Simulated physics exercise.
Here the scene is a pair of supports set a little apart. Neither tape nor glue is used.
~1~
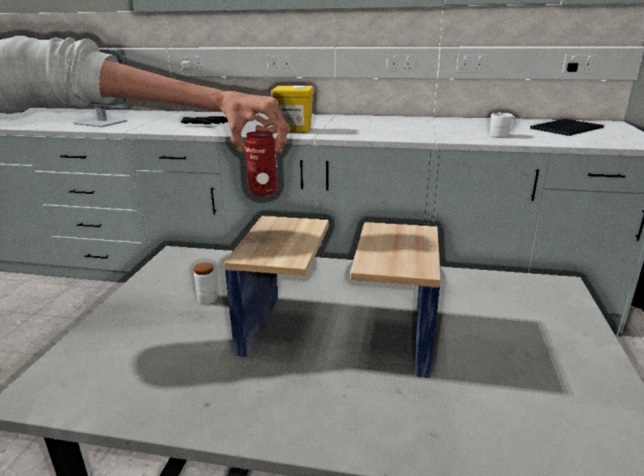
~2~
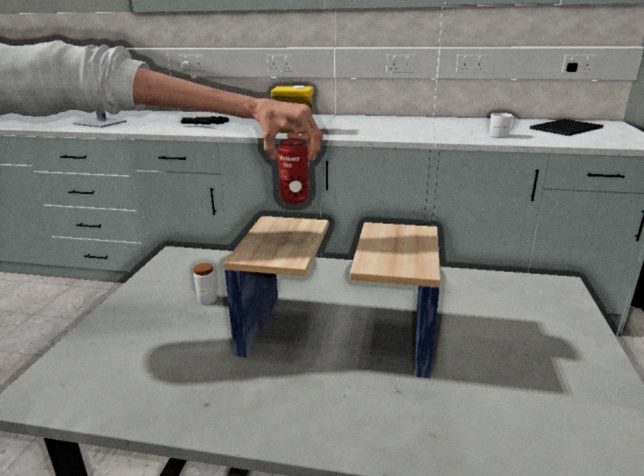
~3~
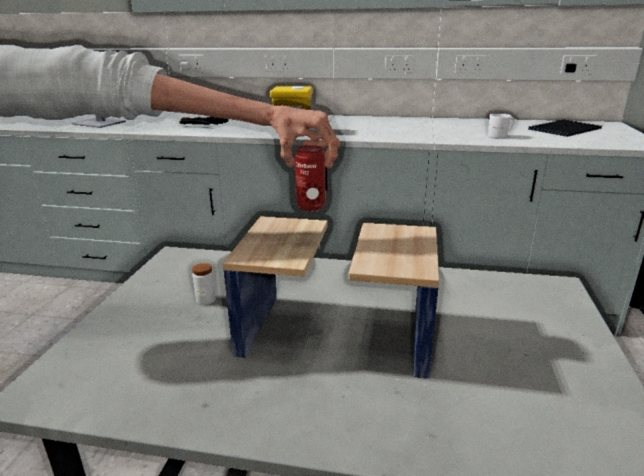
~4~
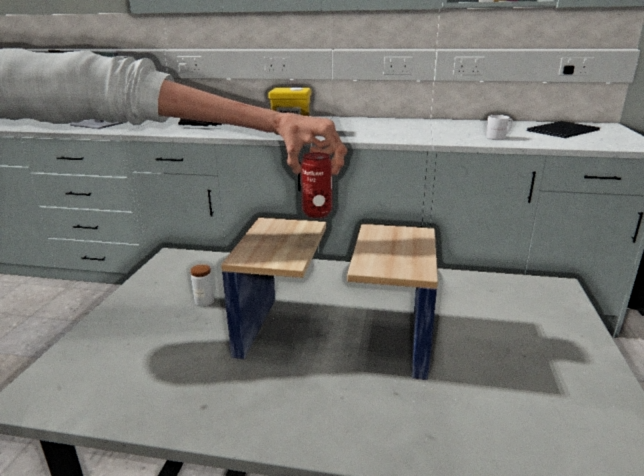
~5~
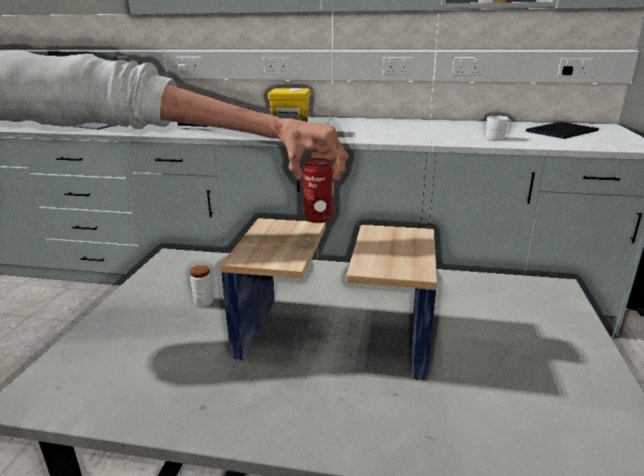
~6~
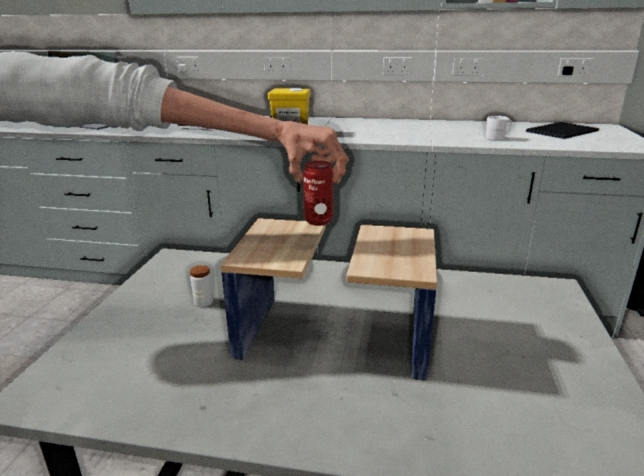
To begin with, a hand reaching in from the left holds a red can in the air above two wooden-topped supports set slightly apart on a grey table, with a white shaker at the left. The hand carries the can rightward, then lowers it slightly near the gap between the supports.
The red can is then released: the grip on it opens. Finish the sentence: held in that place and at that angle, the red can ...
It hangs up on top.
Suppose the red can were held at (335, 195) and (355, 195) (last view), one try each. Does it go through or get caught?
Passes the gap, then is held back.
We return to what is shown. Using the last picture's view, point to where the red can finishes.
Around (343, 237).
Then, 0.20 s past the last view, red can displaced about its own width near (319, 217).
Then, 0.30 s past the last view, red can rocked 15° from its first pose near (326, 220).
Then, 0.40 s past the last view, red can rocked 54° from its first pose near (342, 235).
Finally, down or leaning hard on the stand or table, red can; white shaker still in place. Final places as the last picture's camera would see them, red can near (343, 237). The can lodges.
